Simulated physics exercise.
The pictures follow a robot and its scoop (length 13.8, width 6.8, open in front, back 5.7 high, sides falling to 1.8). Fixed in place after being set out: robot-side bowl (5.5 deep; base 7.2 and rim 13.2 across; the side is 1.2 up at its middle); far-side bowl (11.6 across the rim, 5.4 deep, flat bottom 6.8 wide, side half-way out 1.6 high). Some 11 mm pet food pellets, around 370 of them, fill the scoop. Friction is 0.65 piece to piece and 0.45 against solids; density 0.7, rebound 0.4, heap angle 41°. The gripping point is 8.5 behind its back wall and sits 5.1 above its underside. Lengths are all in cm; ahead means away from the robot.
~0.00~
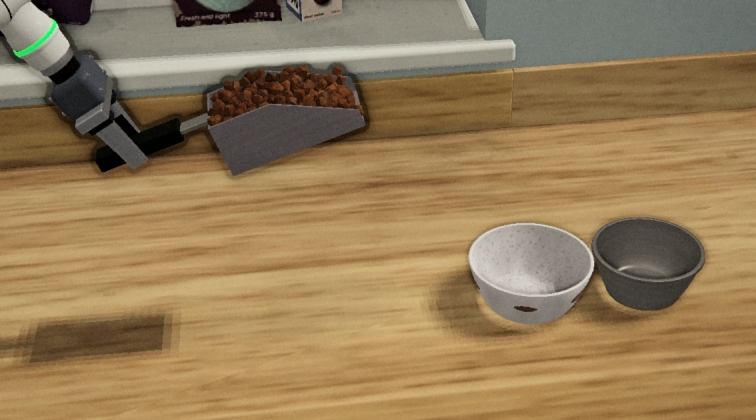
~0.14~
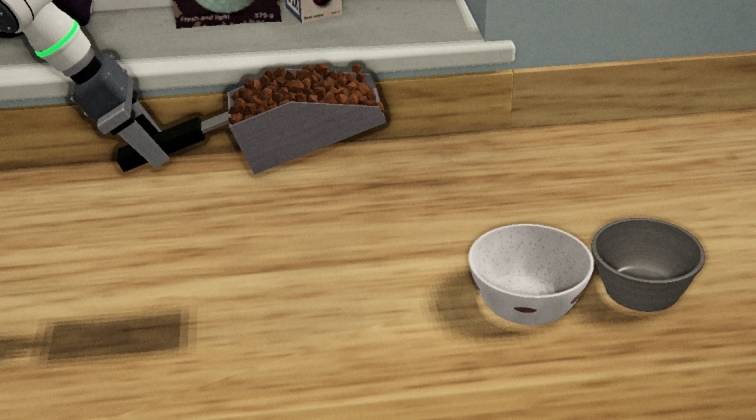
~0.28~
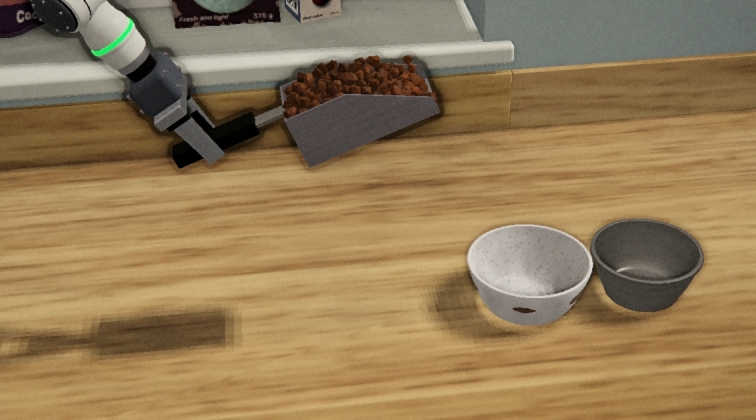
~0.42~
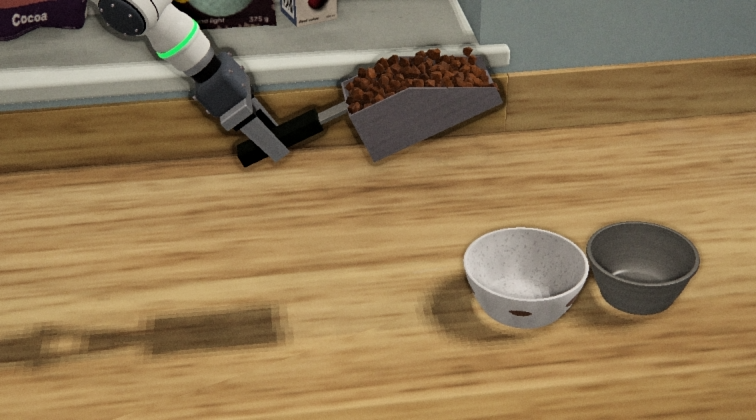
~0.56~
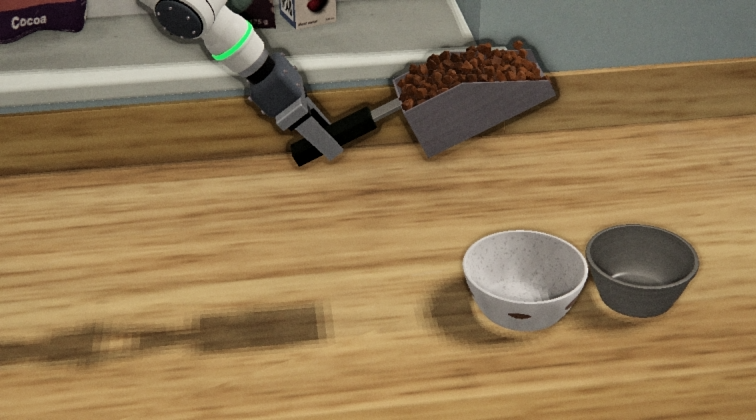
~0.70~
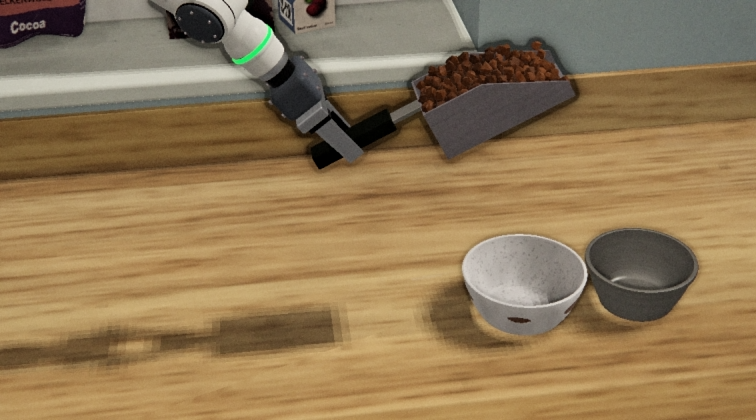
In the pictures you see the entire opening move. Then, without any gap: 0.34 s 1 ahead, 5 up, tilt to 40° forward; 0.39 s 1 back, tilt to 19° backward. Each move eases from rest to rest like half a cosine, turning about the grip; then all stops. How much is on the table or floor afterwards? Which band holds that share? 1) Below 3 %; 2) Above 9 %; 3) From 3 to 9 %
The answer is 3.
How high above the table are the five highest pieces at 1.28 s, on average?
28 cm, more or less.
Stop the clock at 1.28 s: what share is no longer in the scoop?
Roughly 50 per cent by then.
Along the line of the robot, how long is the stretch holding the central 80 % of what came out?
The stretch is some 20 cm.
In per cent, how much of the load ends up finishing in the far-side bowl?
Roughly 10 percent.
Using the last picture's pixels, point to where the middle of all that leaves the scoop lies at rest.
Around (543, 299) in the last view.
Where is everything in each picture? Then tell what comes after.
In the first frame, scoop floor at (283, 134), tilted 19° backward; upper third of the load around (281, 95), from x 215 to 360, top at y 70; 374 on the scoop.
In the second frame, scoop floor at (304, 132), tilted 20° backward; upper third of the load around (302, 93), from x 235 to 380, top at y 70.
In the third frame, scoop floor at (357, 124), tilted 21° backward; upper third of the load around (358, 84), from x 290 to 435, top at y 60.
In the fourth frame, scoop floor at (419, 118), tilted 24° backward; upper third of the load around (421, 78), from x 350 to 495, top at y 50.
In the fifth frame, scoop floor at (471, 113), tilted 25° backward; upper third of the load around (477, 73), from x 405 to 545, top at y 45.
In the sixth frame, scoop floor at (490, 114), tilted 26° backward; upper third of the load around (496, 73), from x 420 to 565, top at y 45; 374 on the scoop.
After 0.99 s, tilted 37° forward, highest piece 24 above the table; 310 on the scoop, 46 in the robot-side bowl, 18 in flight or on a rim.
After 1.28 s, level, highest piece 29 above the table; 194 on the scoop, 131 in the robot-side bowl, 9 in the far-side bowl, 1 on the table or floor, 39 in flight or on a rim.
After 1.63 s, tilted 19° backward, highest piece 33 above the table; 180 on the scoop, 131 in the robot-side bowl, 43 in the far-side bowl, 12 on the table or floor, 8 in flight or on a rim.
After 2.68 s, tilted 19° backward, highest piece 33 above the table; 180 on the scoop, 131 in the robot-side bowl, 43 in the far-side bowl, 19 on the table or floor, 1 in flight or on a rim.
At rest, 180 on the scoop, 131 in the robot-side bowl, 43 in the far-side bowl, 19 on the table or floor, 1 in flight or on a rim. That is 5 % on the table or floor.
